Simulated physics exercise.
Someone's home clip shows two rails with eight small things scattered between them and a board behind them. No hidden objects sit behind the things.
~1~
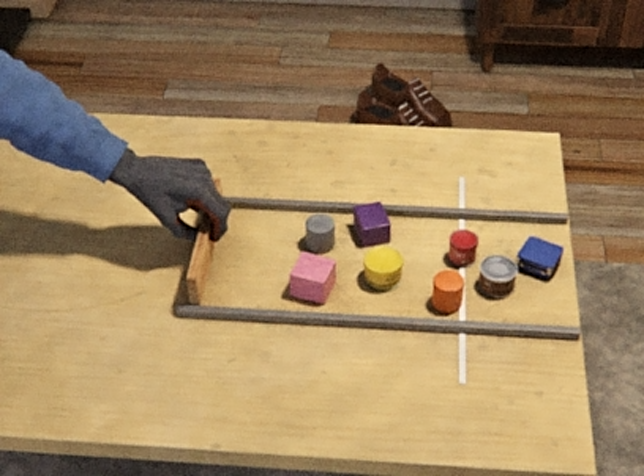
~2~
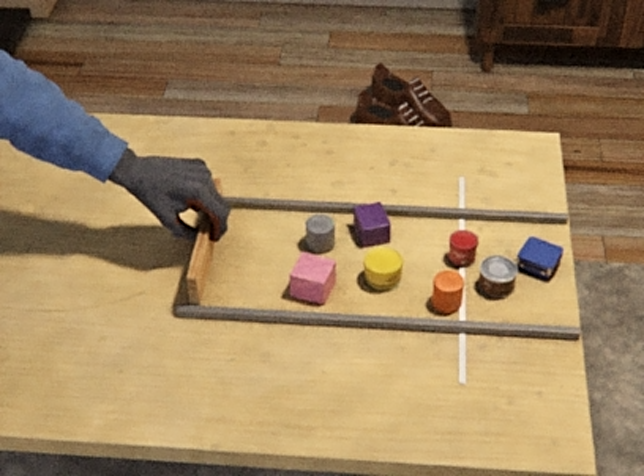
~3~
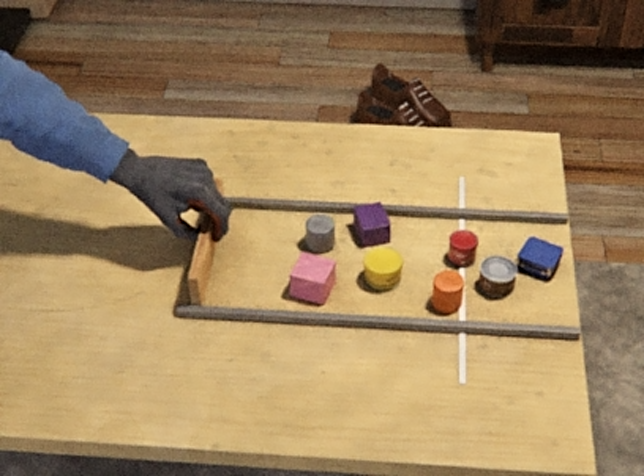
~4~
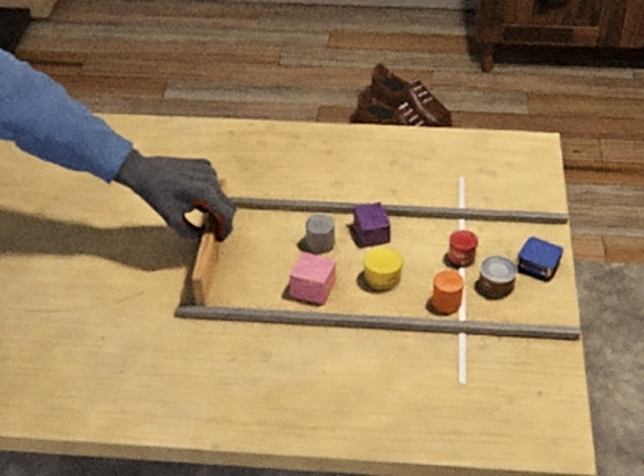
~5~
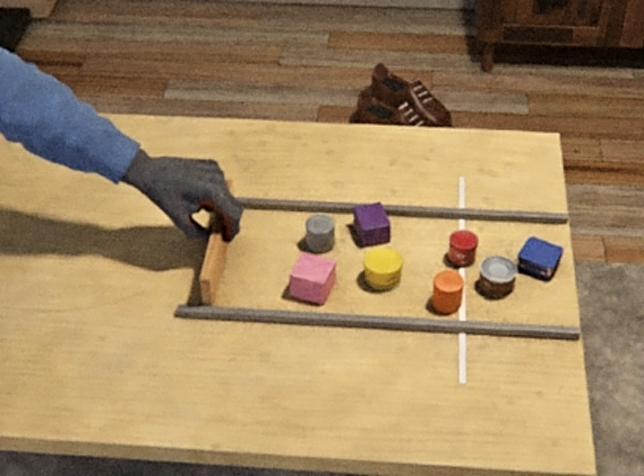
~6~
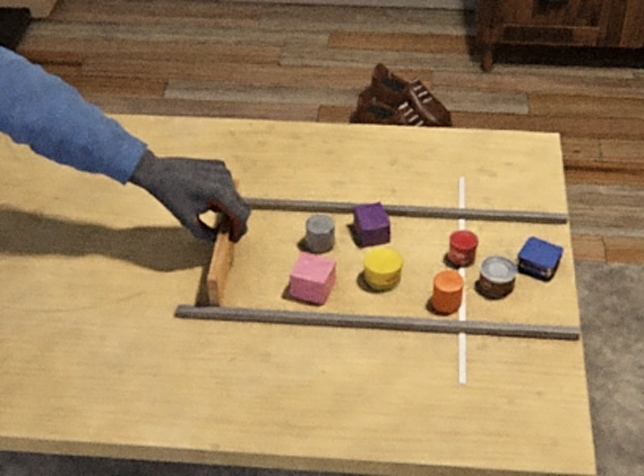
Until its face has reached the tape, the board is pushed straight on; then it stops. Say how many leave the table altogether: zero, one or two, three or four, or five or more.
Count off: Nothing.
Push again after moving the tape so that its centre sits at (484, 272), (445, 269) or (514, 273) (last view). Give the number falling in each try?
You'd get 0, then 0, then 2.
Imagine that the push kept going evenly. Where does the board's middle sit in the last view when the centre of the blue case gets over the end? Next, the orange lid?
The middle is at (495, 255) when it's the blue case, and at (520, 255) when it's the orange lid.
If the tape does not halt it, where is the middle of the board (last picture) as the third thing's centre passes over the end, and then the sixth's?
About (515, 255), then (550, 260).
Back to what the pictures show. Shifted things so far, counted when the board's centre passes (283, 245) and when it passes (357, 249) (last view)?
At the first spot 0, then 4.
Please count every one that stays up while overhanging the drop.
It totals 0.
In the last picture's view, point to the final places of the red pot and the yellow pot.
Going in order, first (506, 252) and next (519, 275).
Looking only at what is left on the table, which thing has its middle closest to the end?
Answer: The brown pot.
Early on, none off yet; blue case at rest near (540, 259); brown pot at rest near (498, 277); red pot at rest near (463, 249).
Finally, the number that fall off is zero.
